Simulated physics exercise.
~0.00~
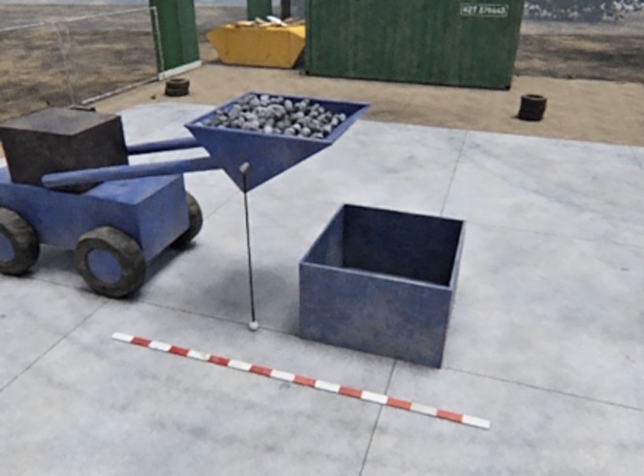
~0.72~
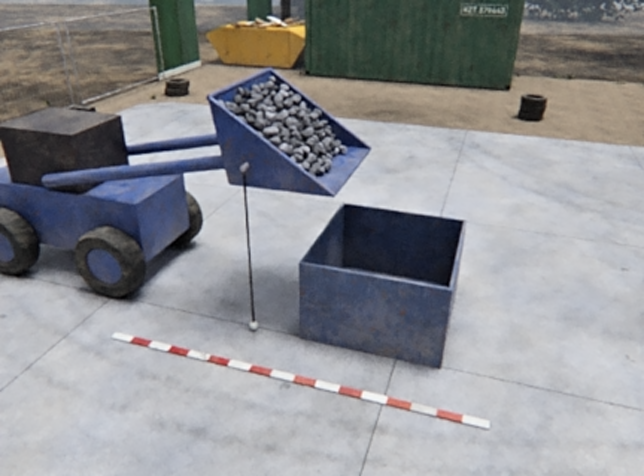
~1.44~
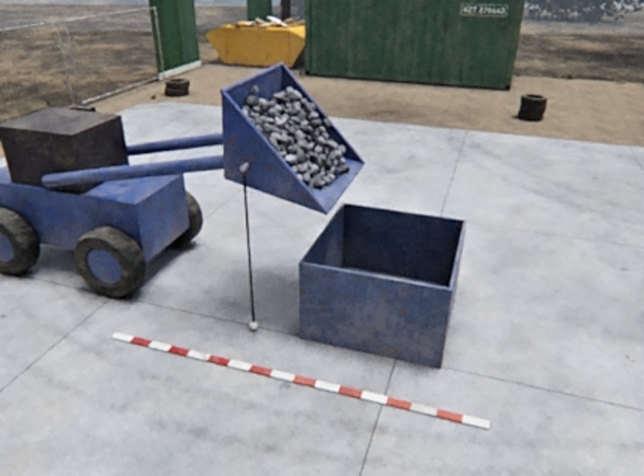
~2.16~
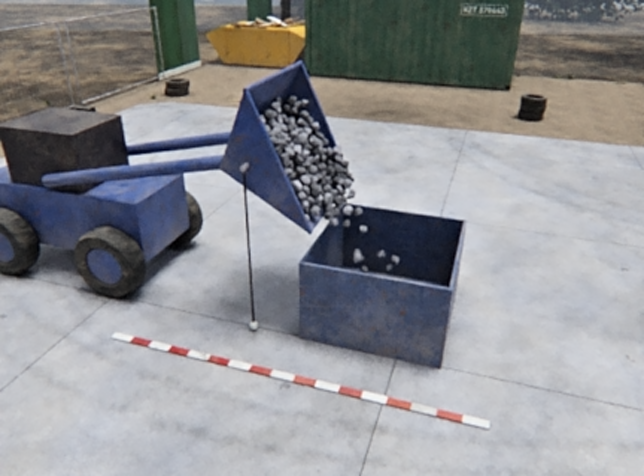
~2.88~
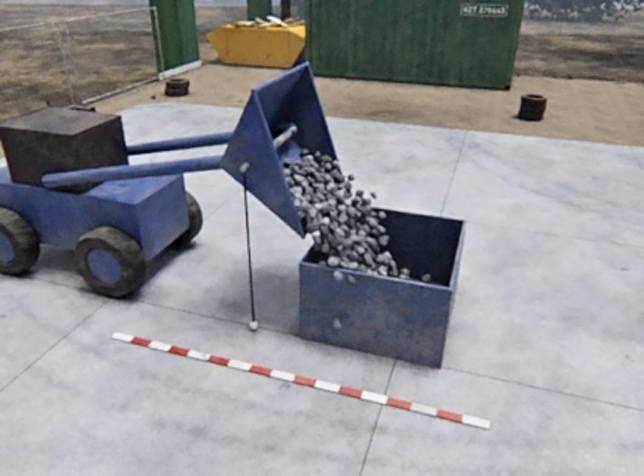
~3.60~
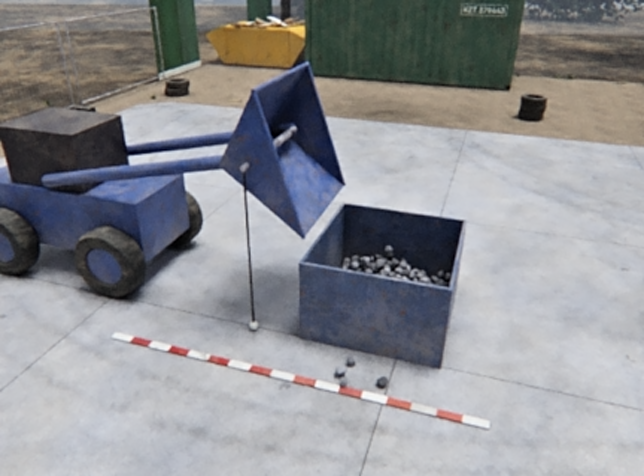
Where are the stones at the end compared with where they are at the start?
At the start the stones are heaped in the loader's raised bucket. By the end they are lower and further right, with nearly all of them inside the blue bin and a few on the ground in front of it.
